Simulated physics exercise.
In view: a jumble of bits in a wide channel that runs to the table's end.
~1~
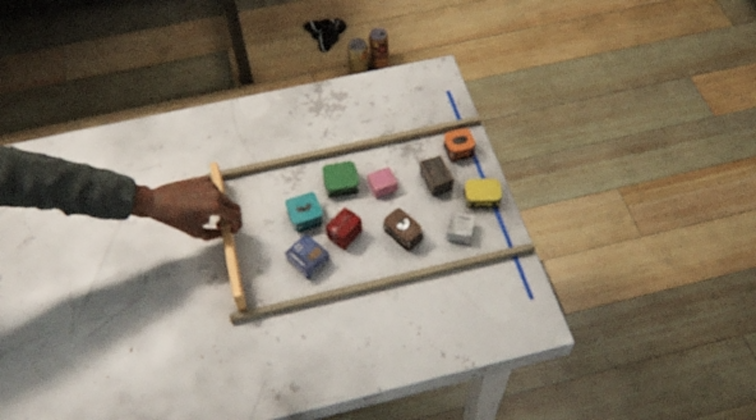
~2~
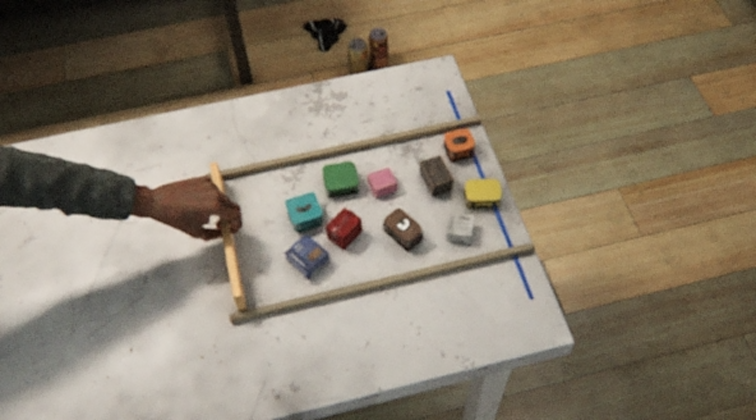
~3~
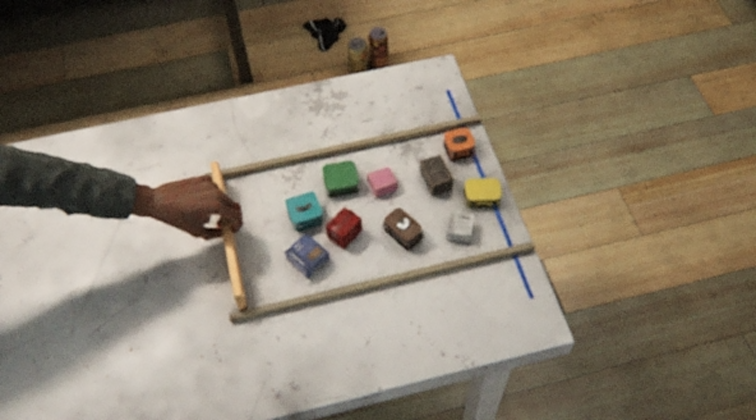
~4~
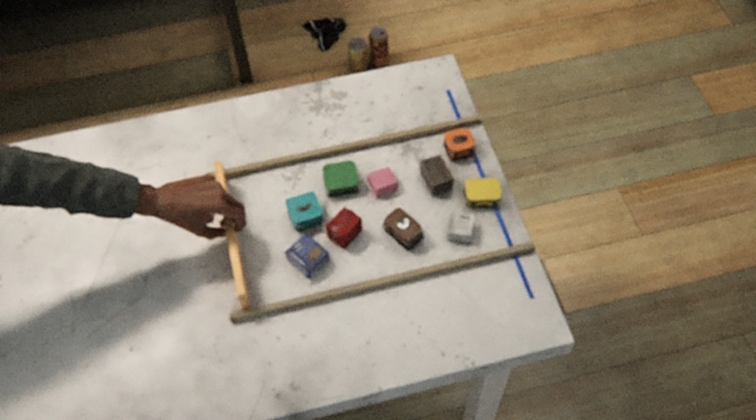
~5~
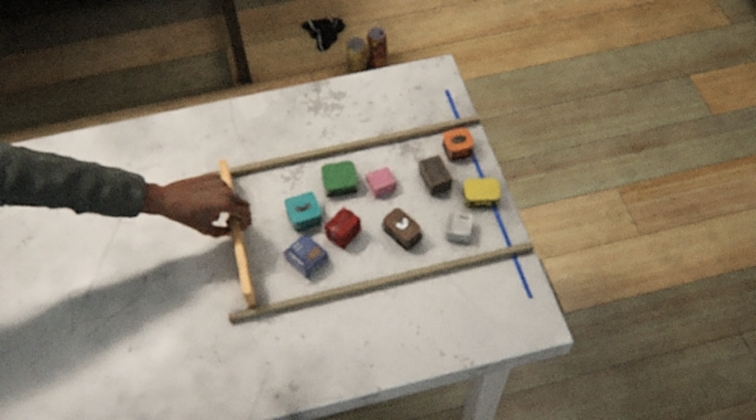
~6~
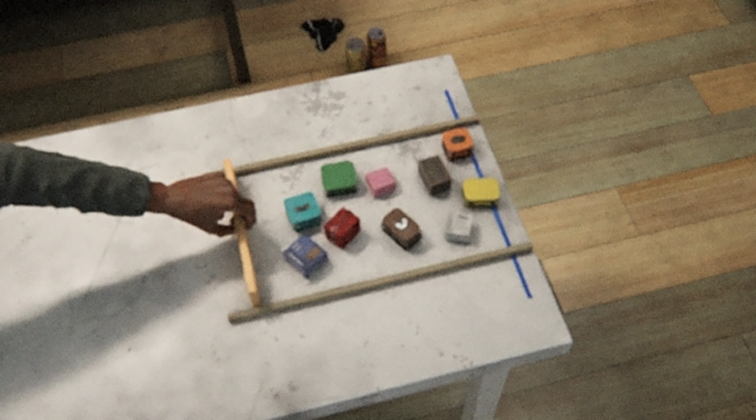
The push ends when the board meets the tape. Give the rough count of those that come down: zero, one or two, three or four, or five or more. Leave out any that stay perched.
Here the number that fall off is five or more.
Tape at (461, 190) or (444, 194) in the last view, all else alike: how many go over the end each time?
It would be 3 and 2.
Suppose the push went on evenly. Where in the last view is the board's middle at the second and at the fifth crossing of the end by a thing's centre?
Near (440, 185) and (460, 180).
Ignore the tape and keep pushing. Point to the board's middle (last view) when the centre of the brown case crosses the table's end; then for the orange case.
About (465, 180), and (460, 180) for the other.
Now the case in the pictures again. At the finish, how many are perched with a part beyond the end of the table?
That would be 4.
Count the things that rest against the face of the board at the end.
In contact: 4.
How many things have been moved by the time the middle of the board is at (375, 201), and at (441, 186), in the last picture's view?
By then 7, and 10.
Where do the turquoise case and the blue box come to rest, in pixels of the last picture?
The turquoise case at (495, 168), the blue box at (515, 216).
Early on, none off yet; yellow case at rest near (481, 193); orange case at rest near (457, 145); white box at rest near (459, 227).
A while later, none off yet; yellow case at rest near (481, 193); orange case at rest near (457, 145); white box moving near (464, 225).
Further along, one off so far; yellow case in the air near (530, 239); orange case travelled about its own width near (478, 141); white box travelled well along near (525, 212).
Finally, the number that fall off is five or more; lost, pink block, brown case, black block, white box, orange case and yellow case.
